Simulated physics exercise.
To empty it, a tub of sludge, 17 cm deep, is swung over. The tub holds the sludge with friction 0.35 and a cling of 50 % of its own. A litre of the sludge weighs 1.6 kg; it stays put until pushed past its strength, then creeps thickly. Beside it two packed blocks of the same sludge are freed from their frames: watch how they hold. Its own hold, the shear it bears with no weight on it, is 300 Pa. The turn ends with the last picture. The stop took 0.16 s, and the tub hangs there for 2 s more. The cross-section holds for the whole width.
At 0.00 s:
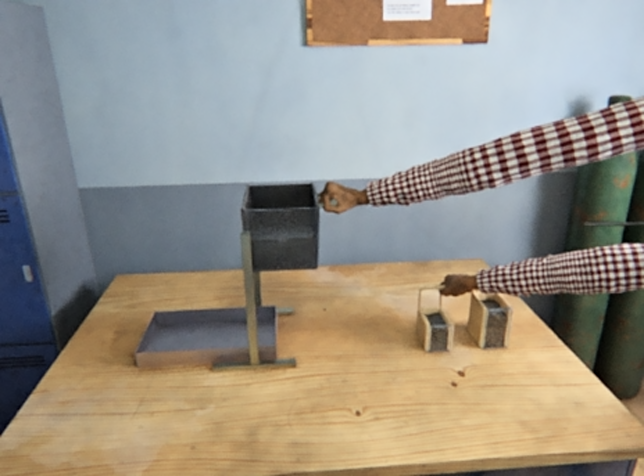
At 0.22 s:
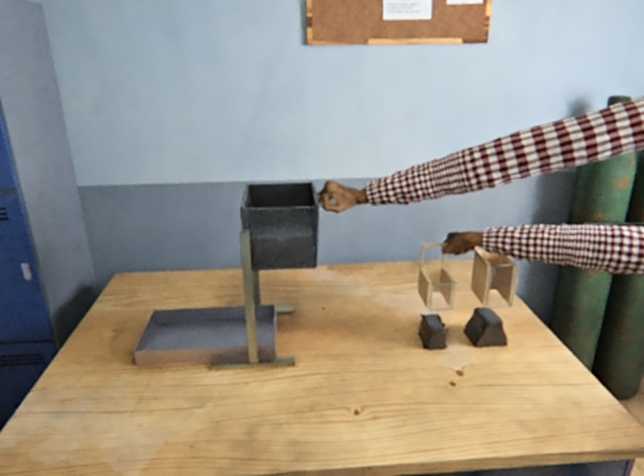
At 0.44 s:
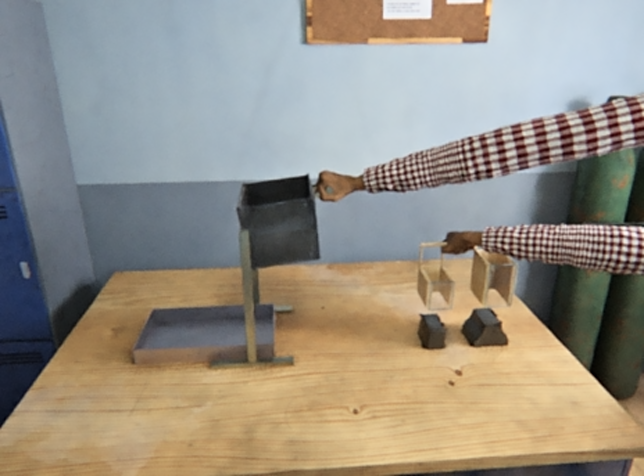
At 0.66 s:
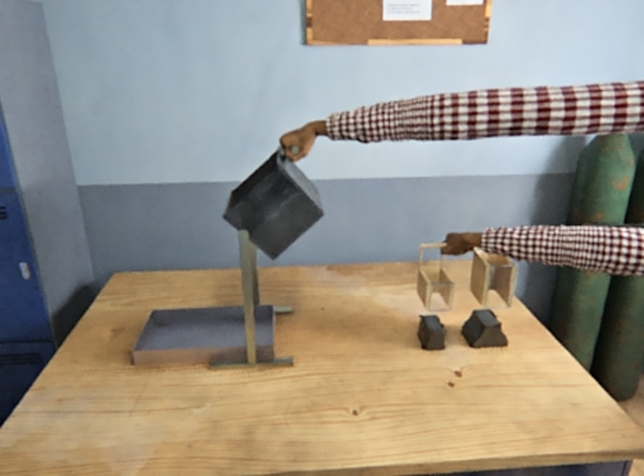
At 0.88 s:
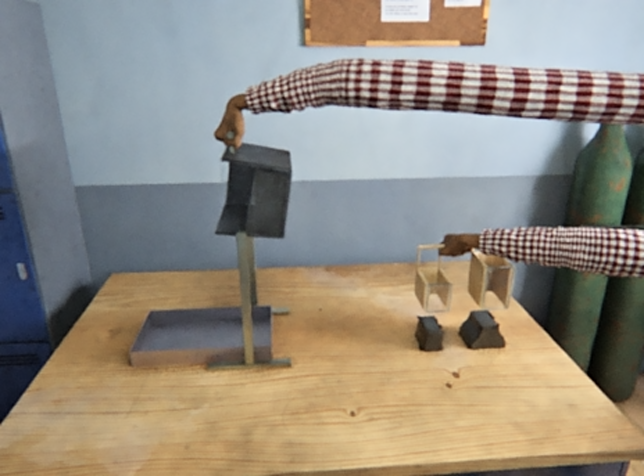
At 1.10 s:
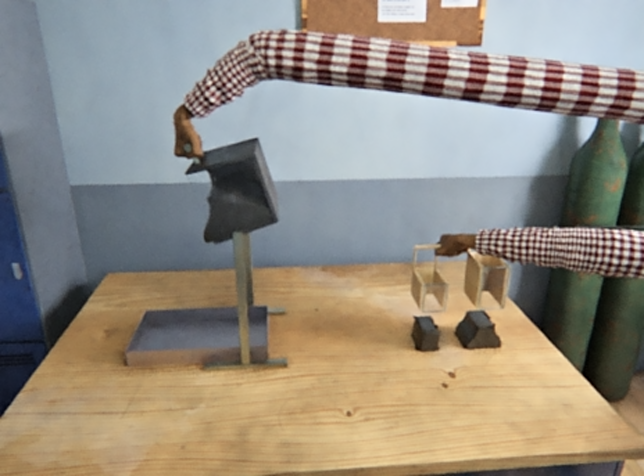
Two wooden molds are lifted by a hand off two dark blocks, which slump slightly on the table, while another hand swings a dark square tub on a stand over to the left, above a shallow tray.
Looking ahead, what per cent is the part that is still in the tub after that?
Close to 0 per cent.
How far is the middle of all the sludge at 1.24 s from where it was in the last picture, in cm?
Roughly 9 cm.
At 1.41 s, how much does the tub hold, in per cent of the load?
About 18 %.
After 1.24 s, the tub is at 107 degrees and holds 47 %.
After 1.41 s, the tub is at 107 degrees and holds 17 %.
After 1.58 s, the tub is at 107 degrees and holds 0 %.
After 1.75 s, the tub is at 107 degrees and holds 0 %.
After 3.10 s, at the end, the tub is at 107 degrees and holds 0 %.
